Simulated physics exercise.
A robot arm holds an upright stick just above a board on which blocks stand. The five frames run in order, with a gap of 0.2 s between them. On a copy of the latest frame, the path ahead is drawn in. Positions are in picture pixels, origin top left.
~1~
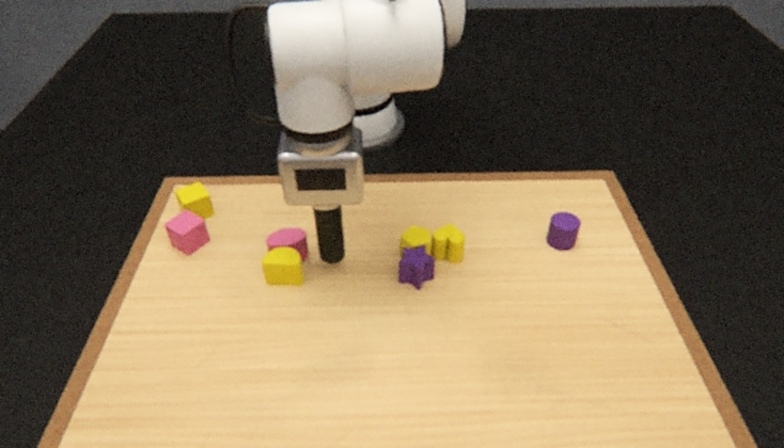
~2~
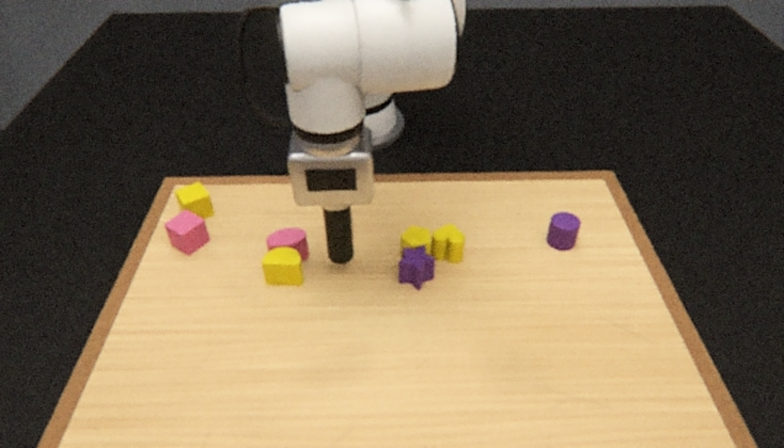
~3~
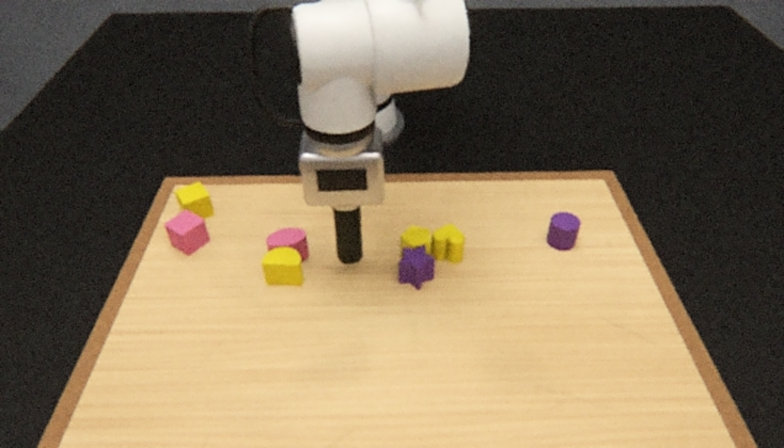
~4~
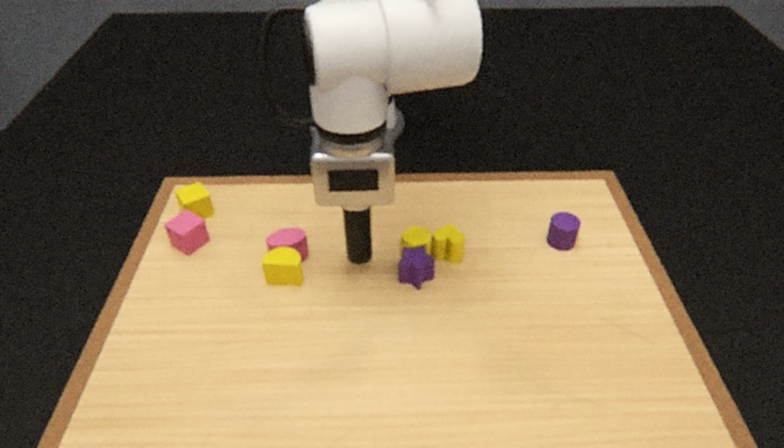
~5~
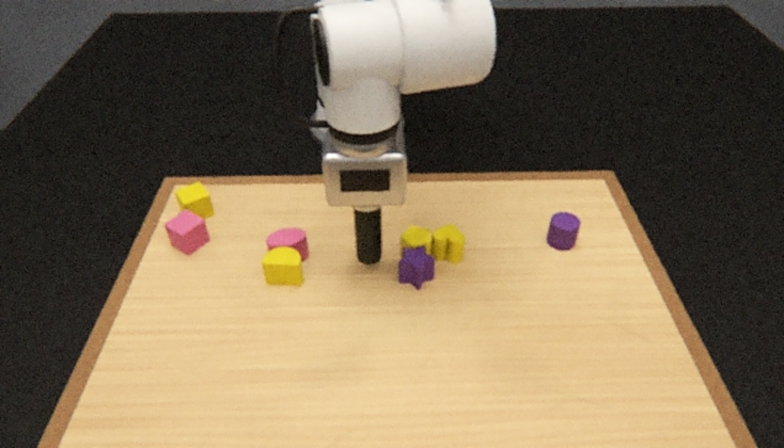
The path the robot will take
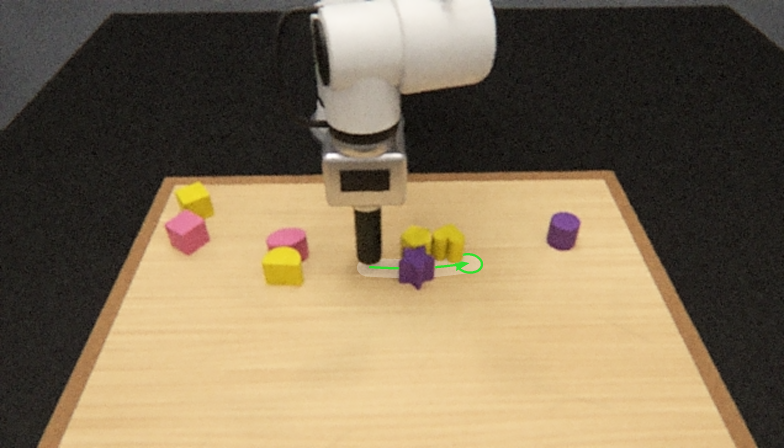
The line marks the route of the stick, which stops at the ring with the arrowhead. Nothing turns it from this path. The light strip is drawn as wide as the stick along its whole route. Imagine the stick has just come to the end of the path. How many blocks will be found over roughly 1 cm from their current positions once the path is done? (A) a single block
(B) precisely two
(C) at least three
C
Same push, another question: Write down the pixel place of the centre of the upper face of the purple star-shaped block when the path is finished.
Expect it around (450, 264).
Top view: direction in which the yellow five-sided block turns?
Anticlockwise.
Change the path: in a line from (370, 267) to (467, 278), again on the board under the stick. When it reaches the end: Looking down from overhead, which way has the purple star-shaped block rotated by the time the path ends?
From the top, the block rotates clockwise.
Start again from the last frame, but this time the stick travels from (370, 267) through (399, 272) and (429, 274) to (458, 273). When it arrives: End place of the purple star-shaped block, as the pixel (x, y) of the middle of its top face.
(483, 264)
Drawn move, from (370, 267) via (420, 268), ending at (469, 263).
The first path, step by step. One third of the way, stick at (404, 257); purple star-shaped block at (426, 259), turned 30° clockwise; yellow five-sided block at (421, 233), turned 15° anticlockwise; yellow heart at (452, 232).
Two thirds of the way, stick at (438, 256); purple star-shaped block at (446, 264), turned 65° clockwise; yellow five-sided block at (430, 228), turned 55° anticlockwise; yellow heart at (461, 228), turned 40° clockwise.
At the end, stick at (470, 252); purple star-shaped block at (450, 264), turned 85° clockwise; yellow five-sided block at (431, 228), turned 55° anticlockwise; yellow heart at (469, 226).
